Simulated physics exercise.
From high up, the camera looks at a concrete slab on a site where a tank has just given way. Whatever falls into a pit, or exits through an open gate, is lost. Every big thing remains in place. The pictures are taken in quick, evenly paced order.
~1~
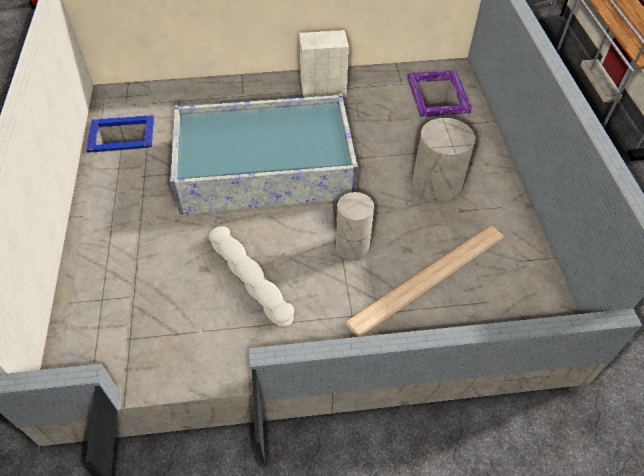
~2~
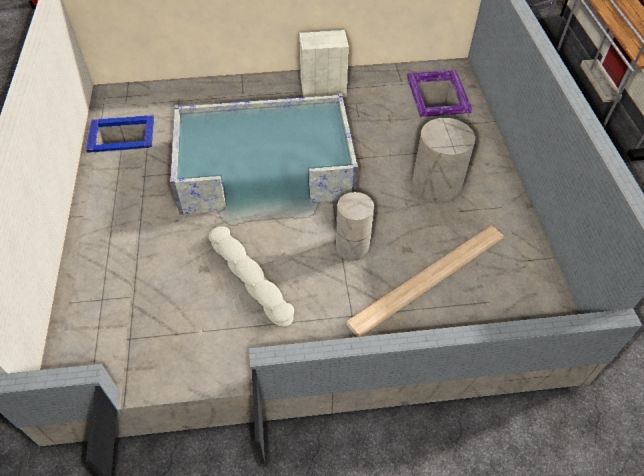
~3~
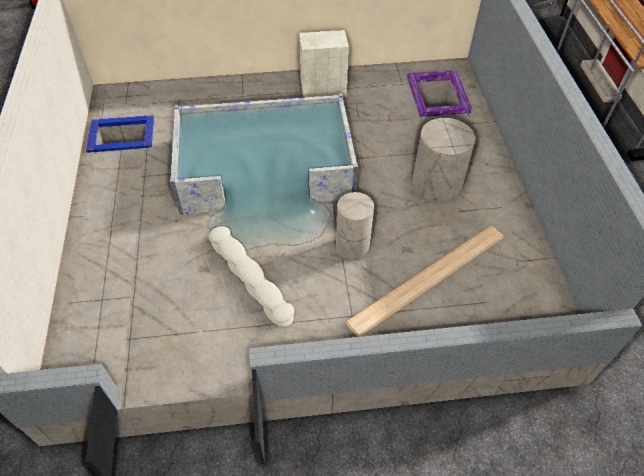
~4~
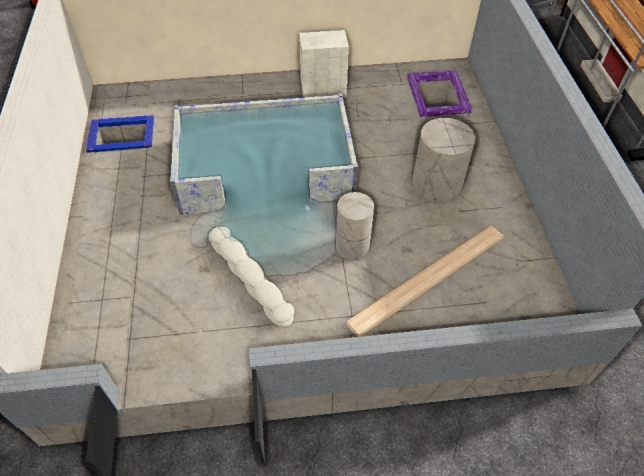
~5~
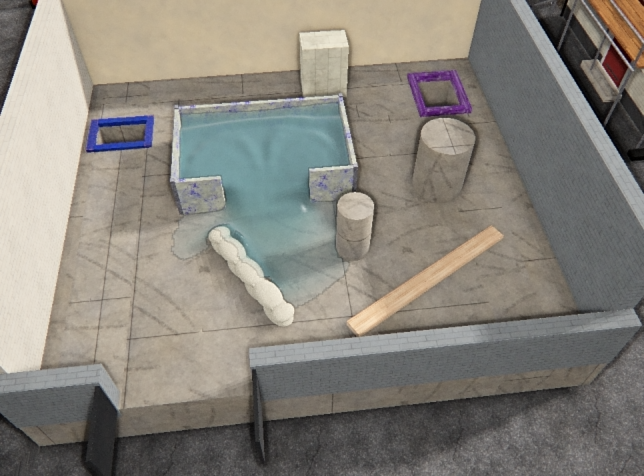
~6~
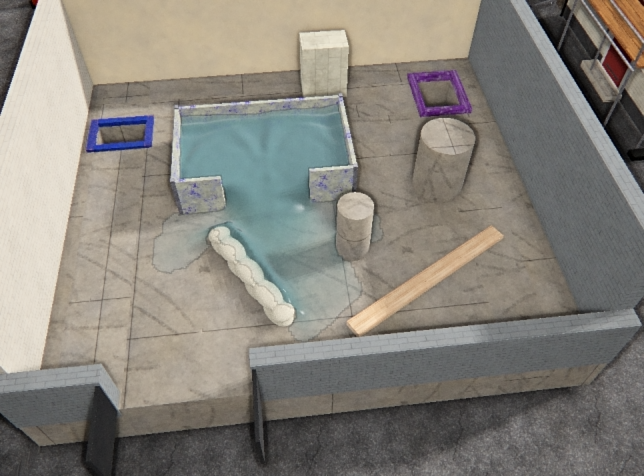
The footage shows a walled concrete slab where the front of a water-filled tank opens and water pours through the gap, spreading forward around a knobbly pale barrier and a short cylinder toward the viewer.
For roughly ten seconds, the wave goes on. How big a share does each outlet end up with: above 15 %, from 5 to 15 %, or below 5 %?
The gate will drain five to fifteen per cent inclusive; the purple pit will drain shy of five per cent; the blue pit will drain shy of five per cent.
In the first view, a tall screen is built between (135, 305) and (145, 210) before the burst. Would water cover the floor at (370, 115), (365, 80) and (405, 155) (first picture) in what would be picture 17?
Running through them in order, the first comes out free from flooding, the second free from flooding and the last free from flooding.
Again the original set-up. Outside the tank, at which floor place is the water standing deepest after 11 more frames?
(363, 364).
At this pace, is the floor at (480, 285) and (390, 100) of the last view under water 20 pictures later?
First swamped, then spared.
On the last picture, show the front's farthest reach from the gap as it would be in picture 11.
I'd say around (458, 354).
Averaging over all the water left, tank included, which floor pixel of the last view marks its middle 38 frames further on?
Near (331, 233).
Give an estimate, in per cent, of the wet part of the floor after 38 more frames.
Roughly 70 per cent.
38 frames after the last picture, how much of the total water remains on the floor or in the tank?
I make it 96 per cent.
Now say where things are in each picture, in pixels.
The tank at (262, 140) is whole and still, in the first picture.
Water pours out at (267, 195) and has run to (313, 206), in the second picture.
Water pours out at (267, 196) and has run to (317, 233), in the third picture.
Water pours out at (267, 197) and has run to (305, 266), in the fourth picture.
Water pours out at (267, 196) and has run to (292, 303), in the fifth picture.
The front is at (308, 332), out from the gap at (267, 196), in the sixth picture.
A moment on, water covers 20 % of the floor; the gate 0 %, the purple pit 0 %, the blue pit 0 %.
Next, water covers 40 % of the floor; the gate 1 %, the purple pit 0 %, the blue pit 0 %.
Then, water covers 50 % of the floor; the gate 3 %, the purple pit 0 %, the blue pit 0 %.
Later, water covers 70 % of the floor; the gate 4 %, the purple pit 0 %, the blue pit 0 %.
In the end, water covers 90 % of the floor; the gate 7 %, the purple pit 1 %, the blue pit 0 %.
